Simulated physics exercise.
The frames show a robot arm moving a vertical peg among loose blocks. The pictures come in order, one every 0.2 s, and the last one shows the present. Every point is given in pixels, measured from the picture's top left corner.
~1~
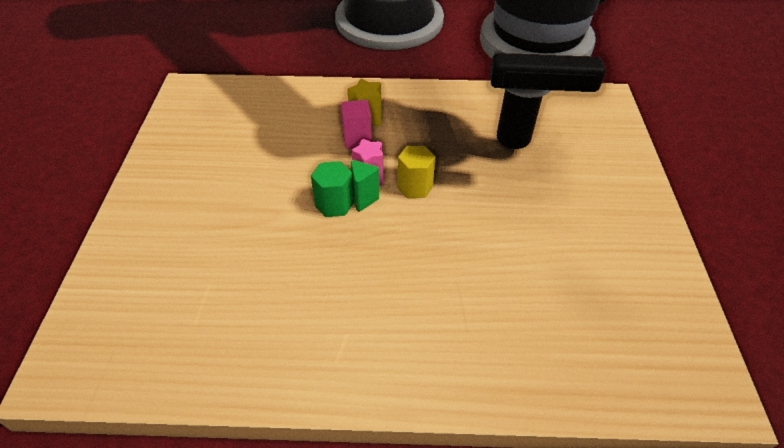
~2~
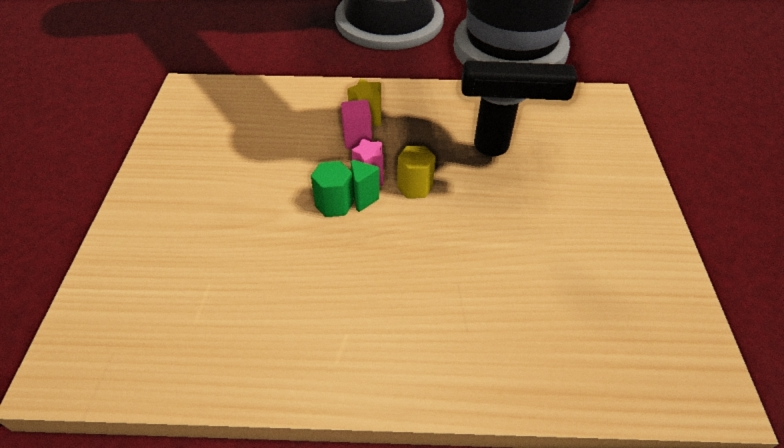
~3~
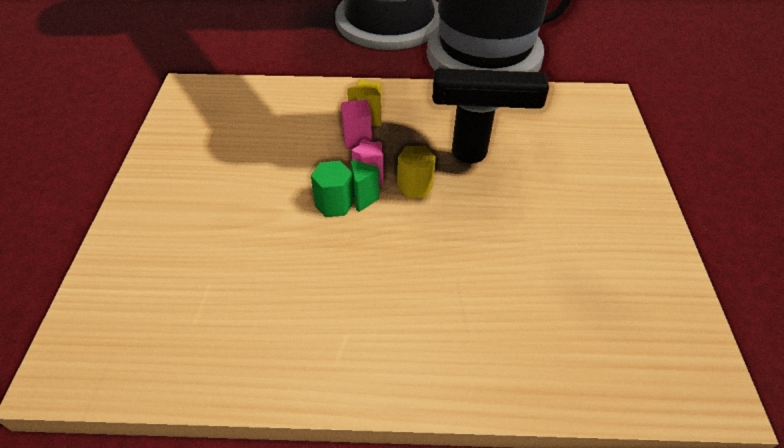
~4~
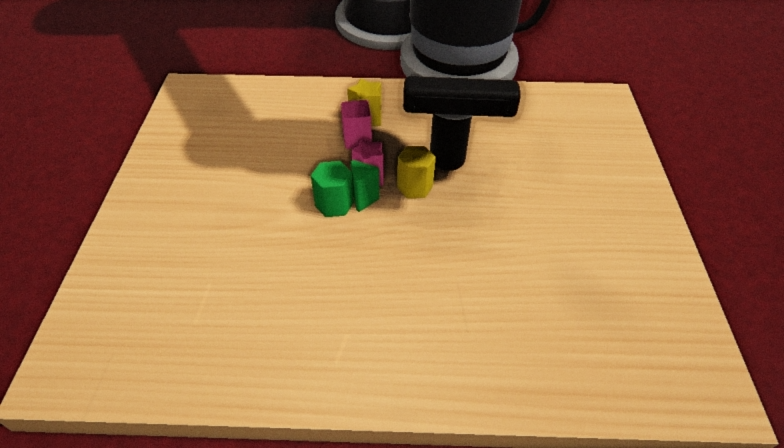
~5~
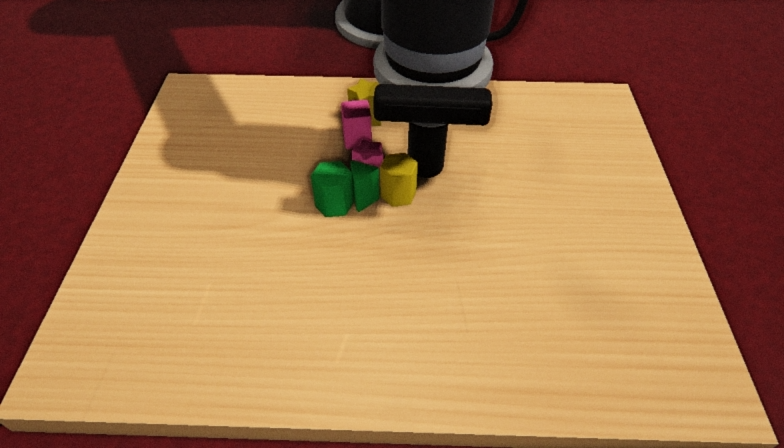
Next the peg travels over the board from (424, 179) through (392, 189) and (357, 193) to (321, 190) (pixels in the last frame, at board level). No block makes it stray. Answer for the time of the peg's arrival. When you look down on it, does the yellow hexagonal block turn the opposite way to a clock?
Yes, that is what happens.
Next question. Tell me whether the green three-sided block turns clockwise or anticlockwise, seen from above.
Looking down, my answer is that the green three-sided block rotates clockwise.
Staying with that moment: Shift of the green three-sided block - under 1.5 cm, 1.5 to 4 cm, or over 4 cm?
The green three-sided block ends up a moderate distance away, 1.5 to 4 cm.
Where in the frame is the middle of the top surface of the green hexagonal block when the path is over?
If I read the scene right, the answer is (284, 178).
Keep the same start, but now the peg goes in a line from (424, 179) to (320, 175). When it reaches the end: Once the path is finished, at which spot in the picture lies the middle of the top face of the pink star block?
Put as a pixel place, it's (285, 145).
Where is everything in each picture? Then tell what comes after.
In the first picture, peg's lower end (513, 139); green hexagonal block (331, 173); green three-sided block (362, 169); pink star block (368, 149); yellow hexagonal block (417, 156).
In the second picture, peg (491, 146); blocks still.
In the third picture, peg (469, 153); blocks still.
In the fourth picture, peg (447, 160); blocks still.
In the fifth picture, peg (425, 167); green hexagonal block (331, 173); green three-sided block (362, 169); pink star block (368, 149); yellow hexagonal block (399, 164).
The first path, step by step. One third of the way, peg (391, 177); green hexagonal block (318, 173); green three-sided block (348, 182), turned 60° clockwise; pink star block (362, 148), turned 20° clockwise; yellow hexagonal block (377, 182), turned 30° anticlockwise.
Two thirds of the way, peg (355, 181); green hexagonal block (318, 173); green three-sided block (338, 190), turned 65° clockwise; pink star block (340, 143), turned 65° clockwise; yellow hexagonal block (369, 188), turned 55° anticlockwise.
At the end, peg (319, 178); green hexagonal block (284, 178), turned 25° anticlockwise; green three-sided block (338, 190), turned 65° clockwise; pink star block (328, 139), turned 110° clockwise; yellow hexagonal block (369, 188), turned 55° anticlockwise.
